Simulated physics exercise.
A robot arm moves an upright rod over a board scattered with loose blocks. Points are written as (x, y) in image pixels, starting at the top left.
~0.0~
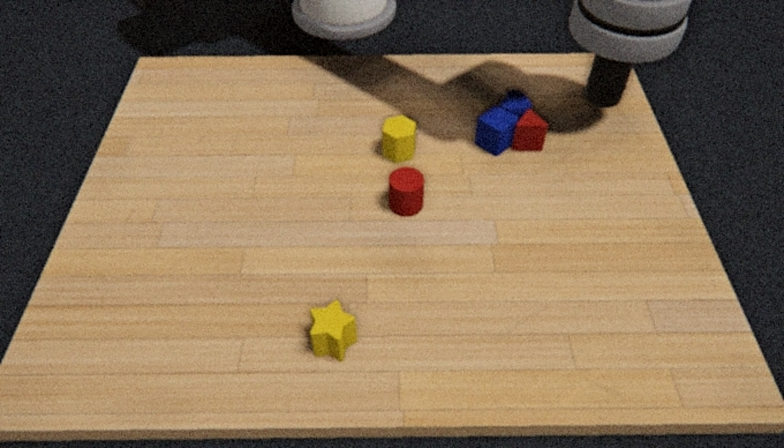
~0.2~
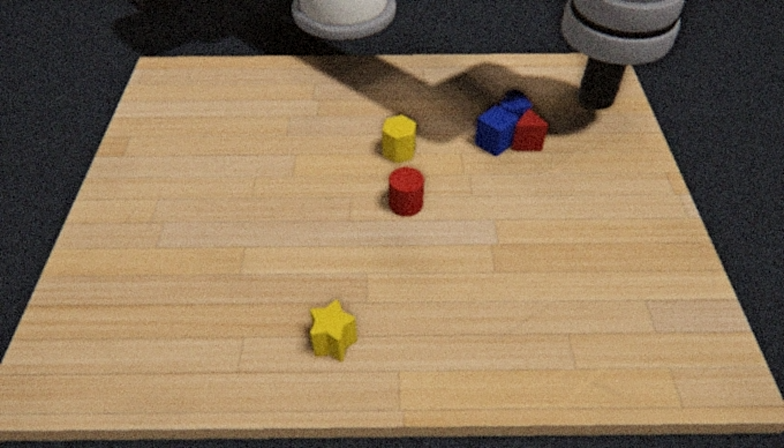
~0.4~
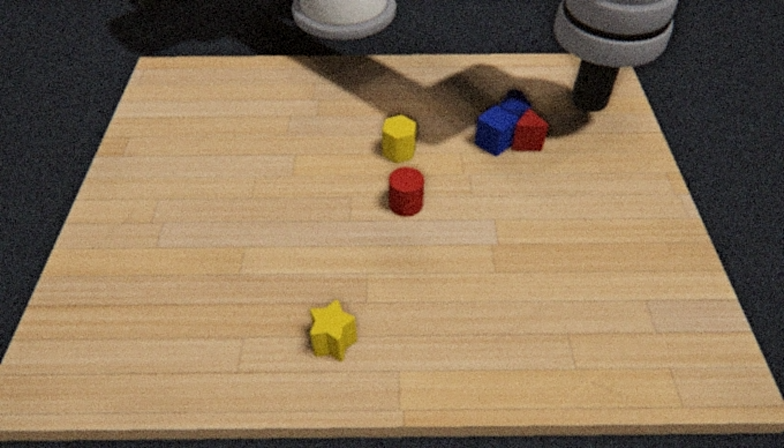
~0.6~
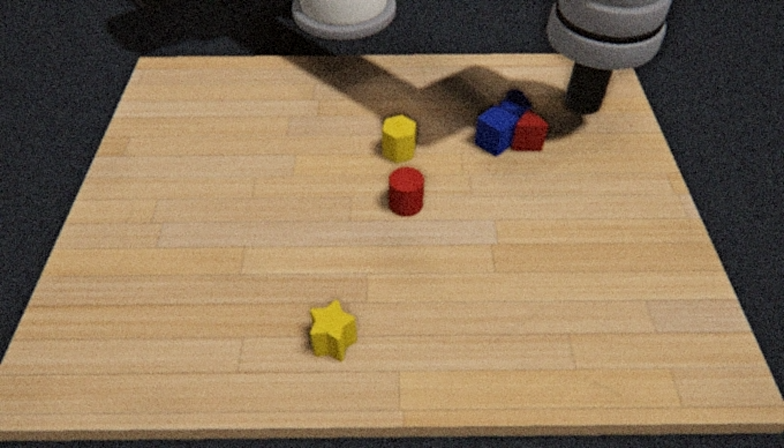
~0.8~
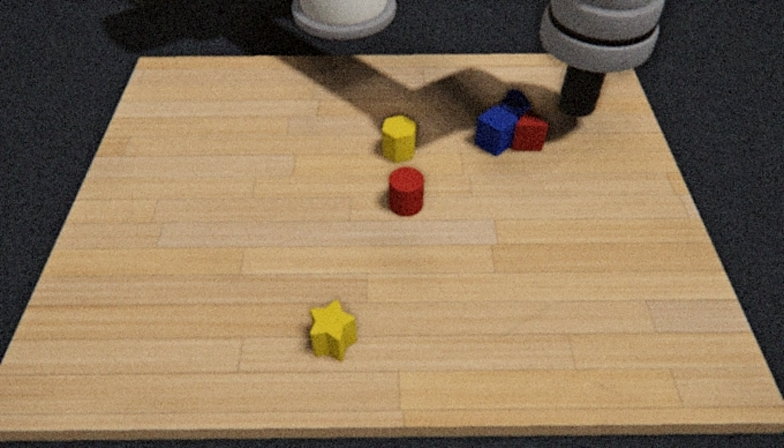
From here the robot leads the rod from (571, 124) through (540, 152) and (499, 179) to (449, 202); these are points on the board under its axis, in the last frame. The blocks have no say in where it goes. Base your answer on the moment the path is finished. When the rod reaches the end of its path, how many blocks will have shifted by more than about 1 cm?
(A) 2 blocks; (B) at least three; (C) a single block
My pick is C.
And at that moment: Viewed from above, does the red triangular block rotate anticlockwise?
No.
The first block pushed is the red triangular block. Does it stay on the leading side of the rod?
It escapes to one side.
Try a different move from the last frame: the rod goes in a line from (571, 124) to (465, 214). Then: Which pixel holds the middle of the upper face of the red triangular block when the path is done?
My best guess is (482, 143).
On the path given first. One third of the way, rod (544, 136); red triangular block (517, 129), turned 20° clockwise.
Two thirds of the way, rod (502, 162); red triangular block (475, 142), turned 75° clockwise.
At the end, rod (451, 185); blue square still; red triangular block (469, 143), turned 90° clockwise.
